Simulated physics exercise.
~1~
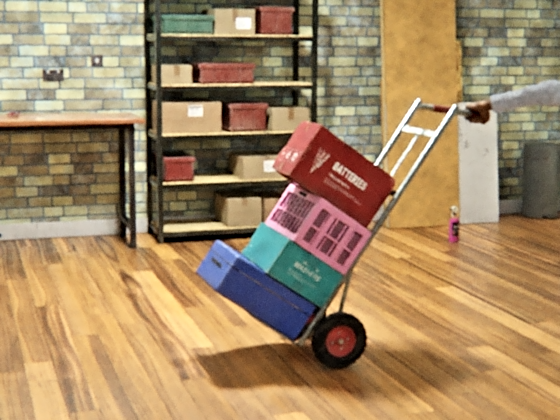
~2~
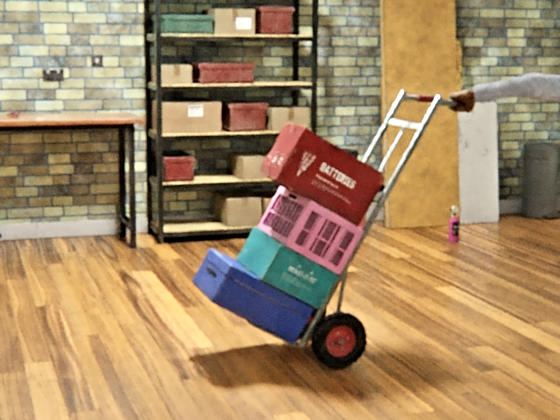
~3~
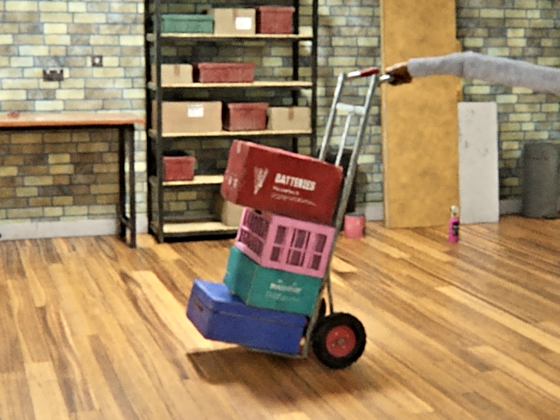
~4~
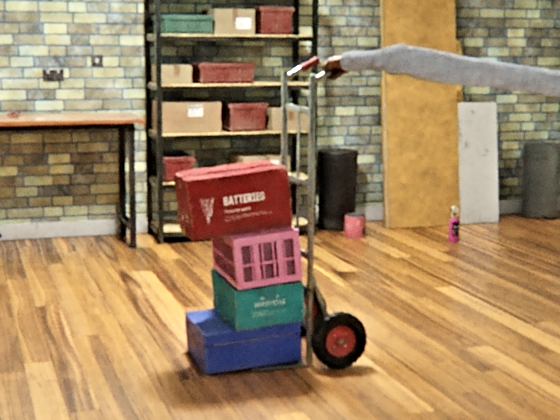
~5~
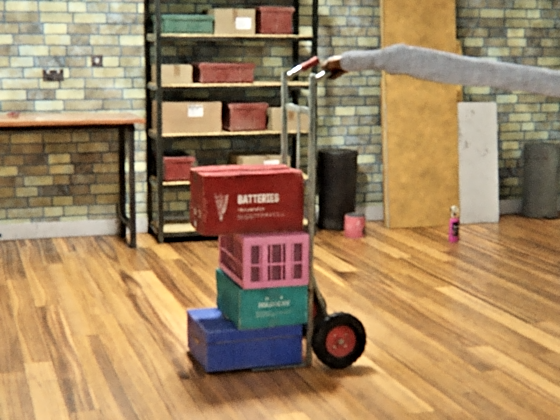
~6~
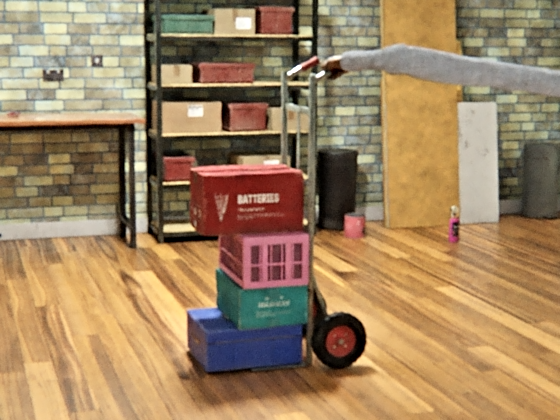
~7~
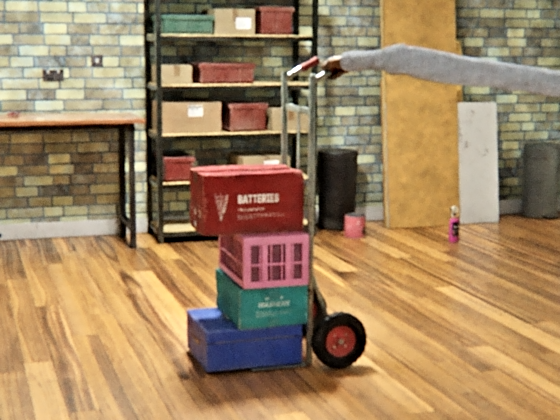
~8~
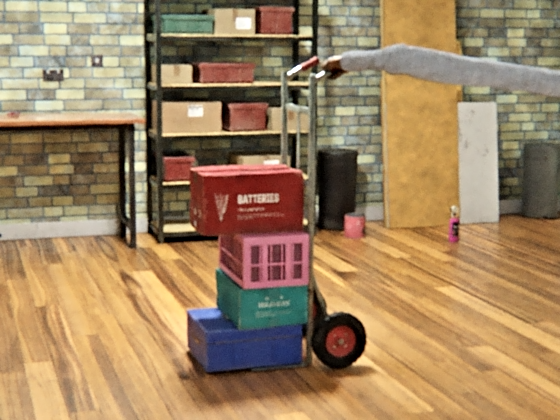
At first, a hand truck leans back to the right on a wooden floor, gripped at the handle by an outstretched hand, carrying a blue toolbox, a turquoise box, a pink crate and a red box on top. The arm pushes the handle up and to the left, and the whole stack swings toward upright. As the truck comes to a stop standing straight, the upper boxes tip slightly forward to the left. They settle back flat, the red one shifting a little to the right. The truck then stays still, still held, with all four items stacked in place.
